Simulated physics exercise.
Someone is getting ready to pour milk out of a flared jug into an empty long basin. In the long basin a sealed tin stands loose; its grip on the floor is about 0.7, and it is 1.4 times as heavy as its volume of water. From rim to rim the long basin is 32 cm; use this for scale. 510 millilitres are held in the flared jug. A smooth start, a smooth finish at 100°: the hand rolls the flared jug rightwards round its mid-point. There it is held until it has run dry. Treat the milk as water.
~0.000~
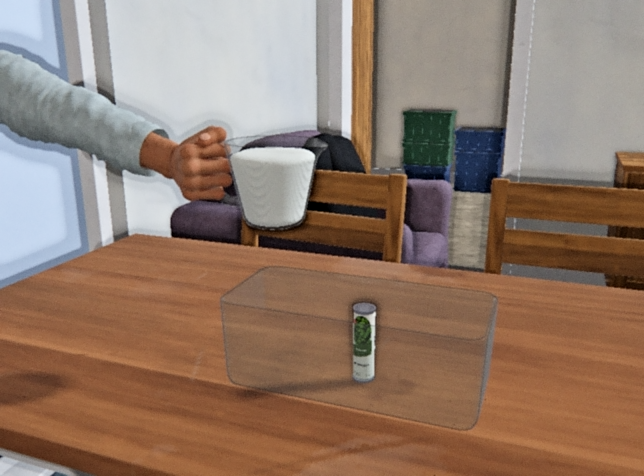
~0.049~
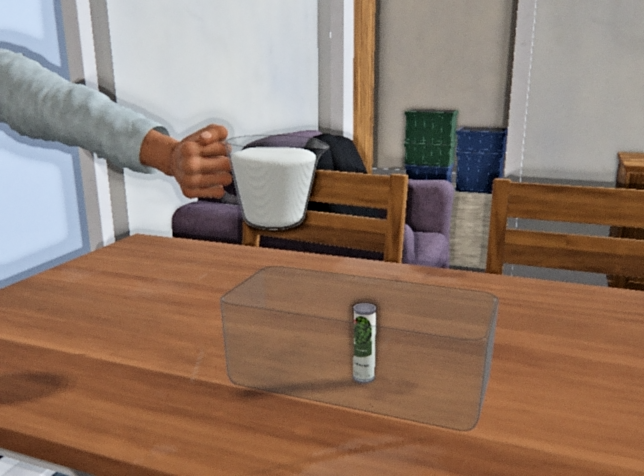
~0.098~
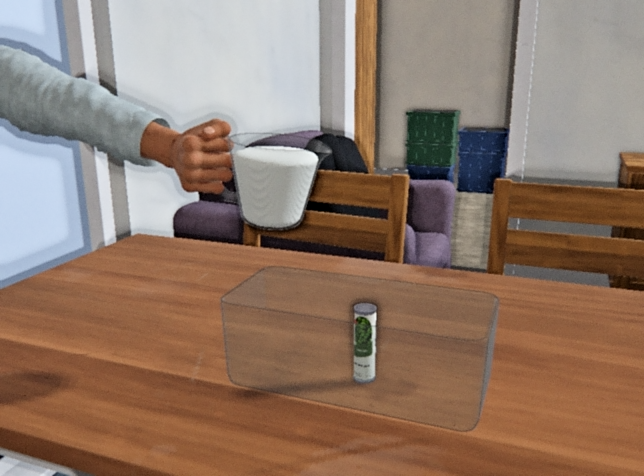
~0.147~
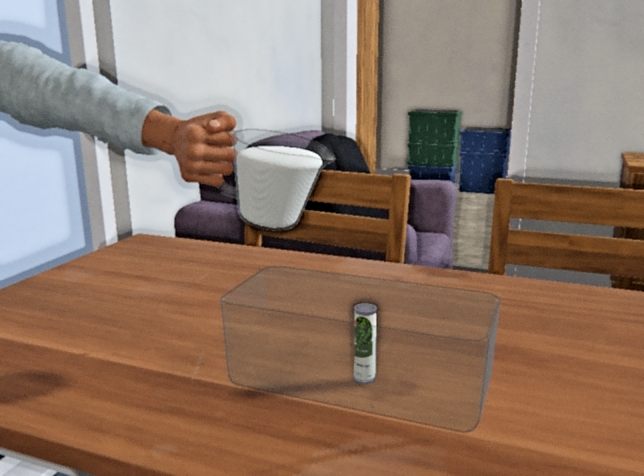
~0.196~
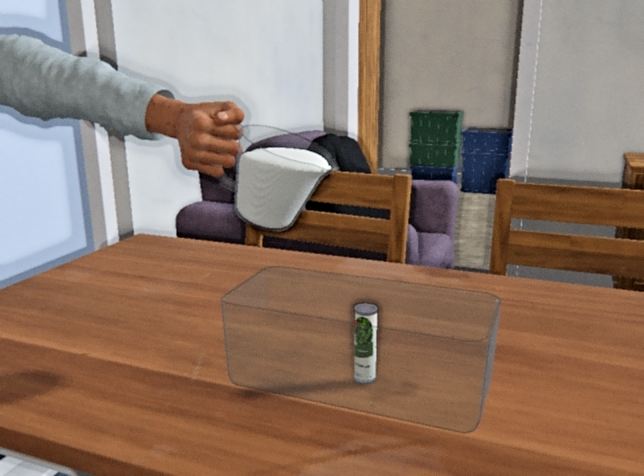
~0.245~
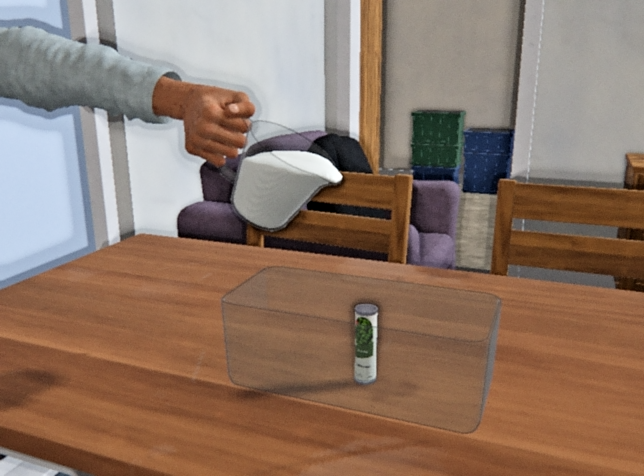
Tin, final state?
Fallen.
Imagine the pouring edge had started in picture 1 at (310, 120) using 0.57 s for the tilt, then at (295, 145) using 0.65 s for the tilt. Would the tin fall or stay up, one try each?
The tin overturns the first time and overturns the second time.
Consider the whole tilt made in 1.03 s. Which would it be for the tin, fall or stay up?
Result: Tin tipped over.
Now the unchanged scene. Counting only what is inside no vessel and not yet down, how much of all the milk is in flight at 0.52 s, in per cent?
Roughly 30 percent.
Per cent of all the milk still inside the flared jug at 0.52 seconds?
Close to 44 percent of the liquid remains at that time.
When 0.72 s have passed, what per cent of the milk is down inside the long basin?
84 %, more or less.
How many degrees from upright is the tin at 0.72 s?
About 5°.
By 0.52 s the tilt is 90° and 43 per cent is still to pour; the tin stands where it began.
By 0.72 s the tilt is 100° and 6 per cent is still to pour; the tin leans 5°.
By 0.92 s the tilt is 100° and 0 per cent is still to pour; the tin lies on its side.
By 1.15 s the tilt is 100° and 0 per cent is still to pour; the tin lies on its side.
At rest the tin lies on its side.
